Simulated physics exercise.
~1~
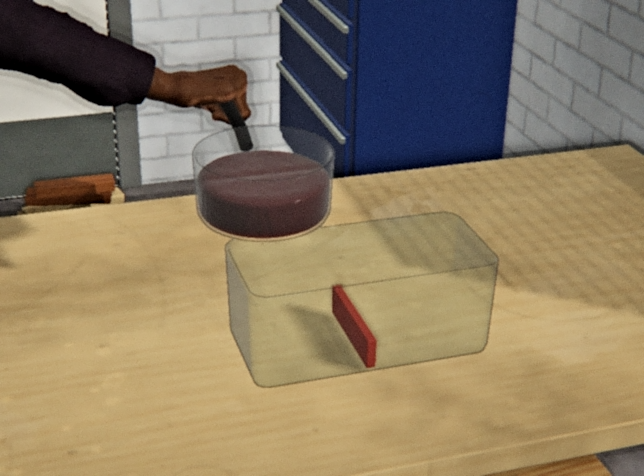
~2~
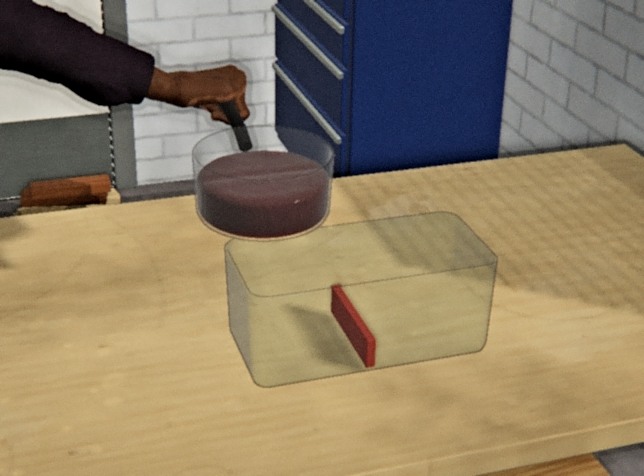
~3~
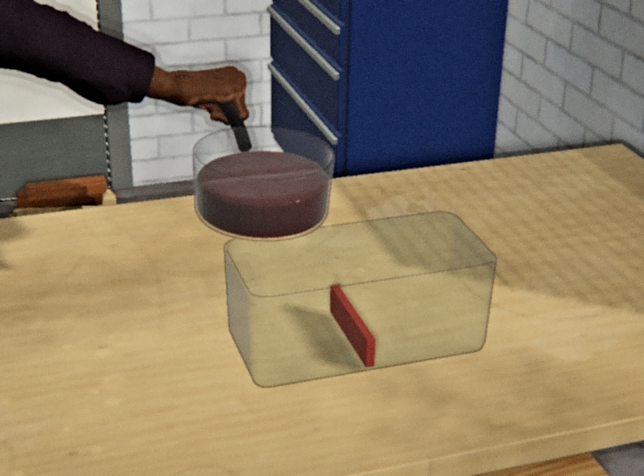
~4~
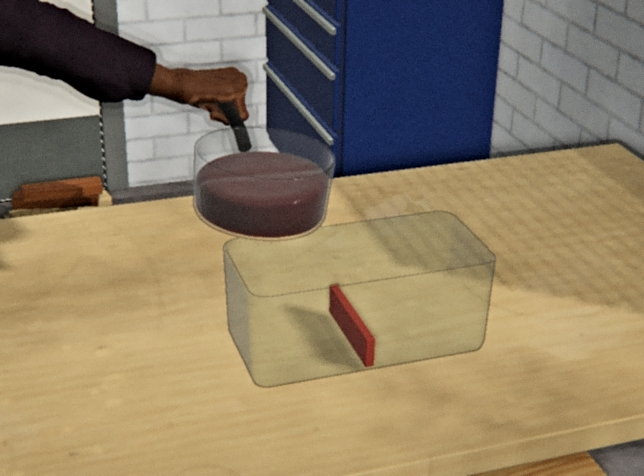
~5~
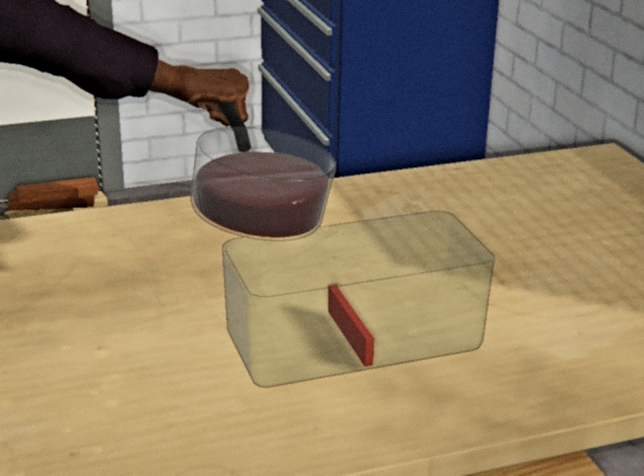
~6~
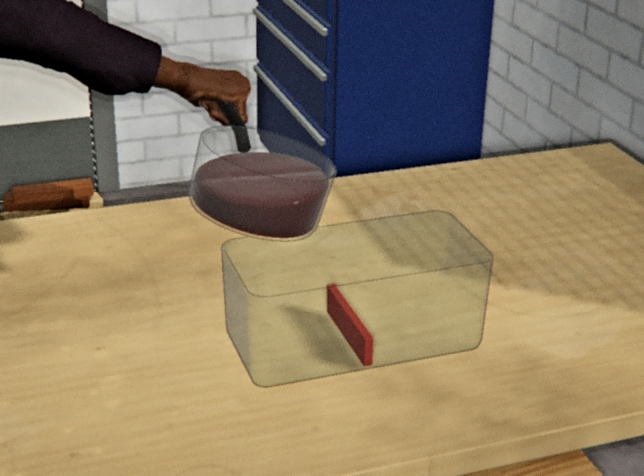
In a room with white brick walls, a pale wooden table is seen from slightly above, with a blue drawer cabinet standing behind it. A dark-sleeved arm at the upper left grips the dark handle of a clear round container of dark reddish-brown contents, above a long see-through basin with a low red wall across its floor. The hand gradually tilts the container rightward, while the camera drifts slightly, shifting the cabinet left.
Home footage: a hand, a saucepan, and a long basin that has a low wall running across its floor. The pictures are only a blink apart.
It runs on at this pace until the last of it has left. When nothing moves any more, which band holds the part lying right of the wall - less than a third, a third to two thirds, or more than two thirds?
Middling share.
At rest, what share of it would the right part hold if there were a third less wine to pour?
It comes to near 35 per cent.
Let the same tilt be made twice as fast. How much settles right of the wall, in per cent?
I'd say close to 40 per cent.
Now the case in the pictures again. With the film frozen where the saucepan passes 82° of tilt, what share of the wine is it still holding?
Amount still in: Approx. 45 %.
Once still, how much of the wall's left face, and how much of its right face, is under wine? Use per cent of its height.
50 % left, 50 % right.
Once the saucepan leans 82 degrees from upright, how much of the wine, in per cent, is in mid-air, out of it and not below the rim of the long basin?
Around 35 percent.
A moment on, the saucepan is tipped on its side and 45 per cent is still to pour, 2 is left of the wall and 19 right of it.
Next, the saucepan is tipped right over and 5 per cent is still to pour, 38 is left of the wall and 53 right of it.
Then the saucepan is tipped right over and 0 per cent is still to pour, 45 is left of the wall and 54 right of it.
Later the saucepan is tipped right over and 0 per cent is still to pour, 45 is left of the wall and 54 right of it.
Finally, 45 per cent lies left of the wall, 54 right of it and 1 outside.
